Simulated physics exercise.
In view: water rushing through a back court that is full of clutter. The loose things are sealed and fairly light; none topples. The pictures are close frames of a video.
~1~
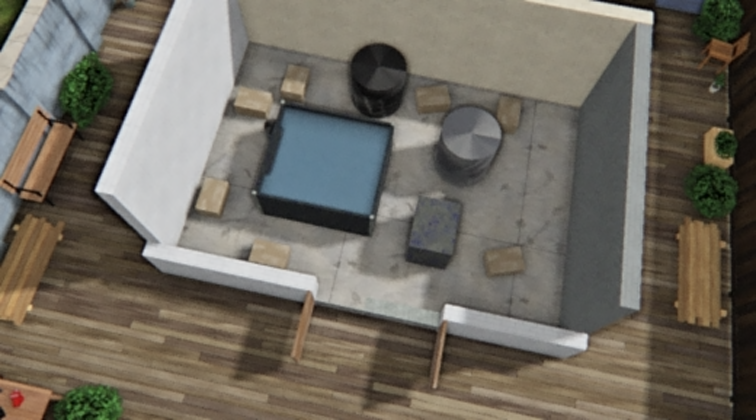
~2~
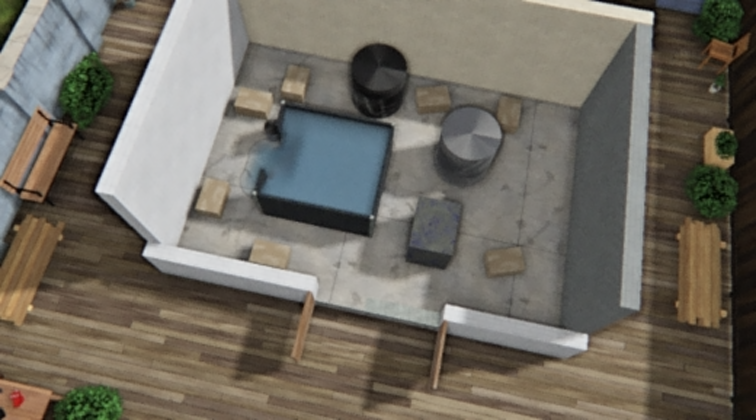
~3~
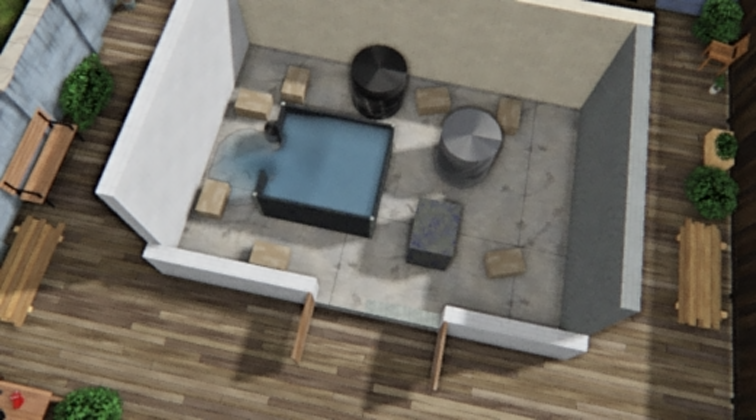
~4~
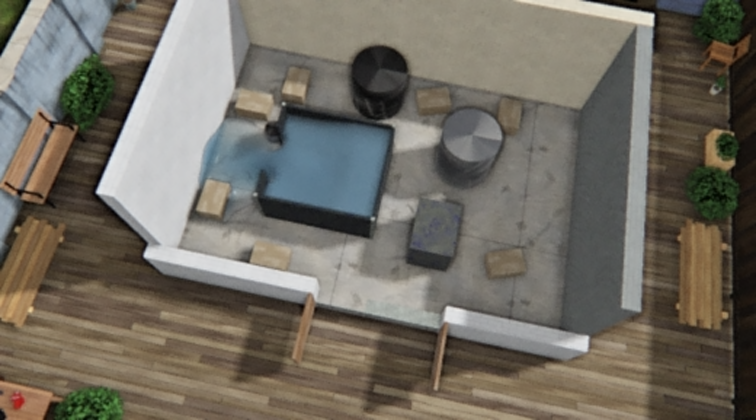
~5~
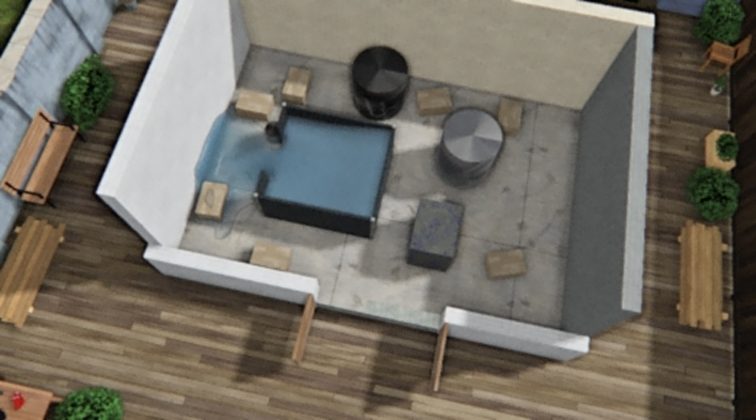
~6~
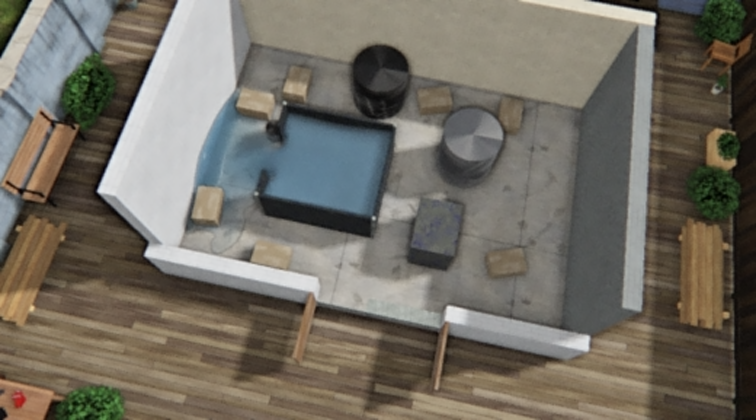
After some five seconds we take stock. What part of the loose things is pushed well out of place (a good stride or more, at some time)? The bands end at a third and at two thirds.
That comes to one to two thirds.
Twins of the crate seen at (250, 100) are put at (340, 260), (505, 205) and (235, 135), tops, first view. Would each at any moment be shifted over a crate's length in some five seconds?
In turn: That far or more, never so far, shifted that much.
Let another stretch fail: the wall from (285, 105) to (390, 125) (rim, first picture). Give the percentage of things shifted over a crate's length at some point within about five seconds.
Near 100 in a hundred.
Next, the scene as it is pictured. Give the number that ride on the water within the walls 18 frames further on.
I count 3.
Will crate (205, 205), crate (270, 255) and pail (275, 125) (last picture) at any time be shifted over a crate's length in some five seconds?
In that order: That far or more, yes, no.
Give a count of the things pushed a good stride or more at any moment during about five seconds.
It comes to 4.
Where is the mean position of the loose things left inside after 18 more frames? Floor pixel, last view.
Close to (391, 171).
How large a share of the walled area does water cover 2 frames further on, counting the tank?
About 25 per cent.
A moment on, 1 of 8 are well off their spots; 0 afloat.
Next, 4 of 8 are well off their spots; 0 afloat.
Later, 4 of 8 are well off their spots; 3 afloat.
In the end, 4 of 8 are well off their spots, and 4 have been at some point; 1 afloat.
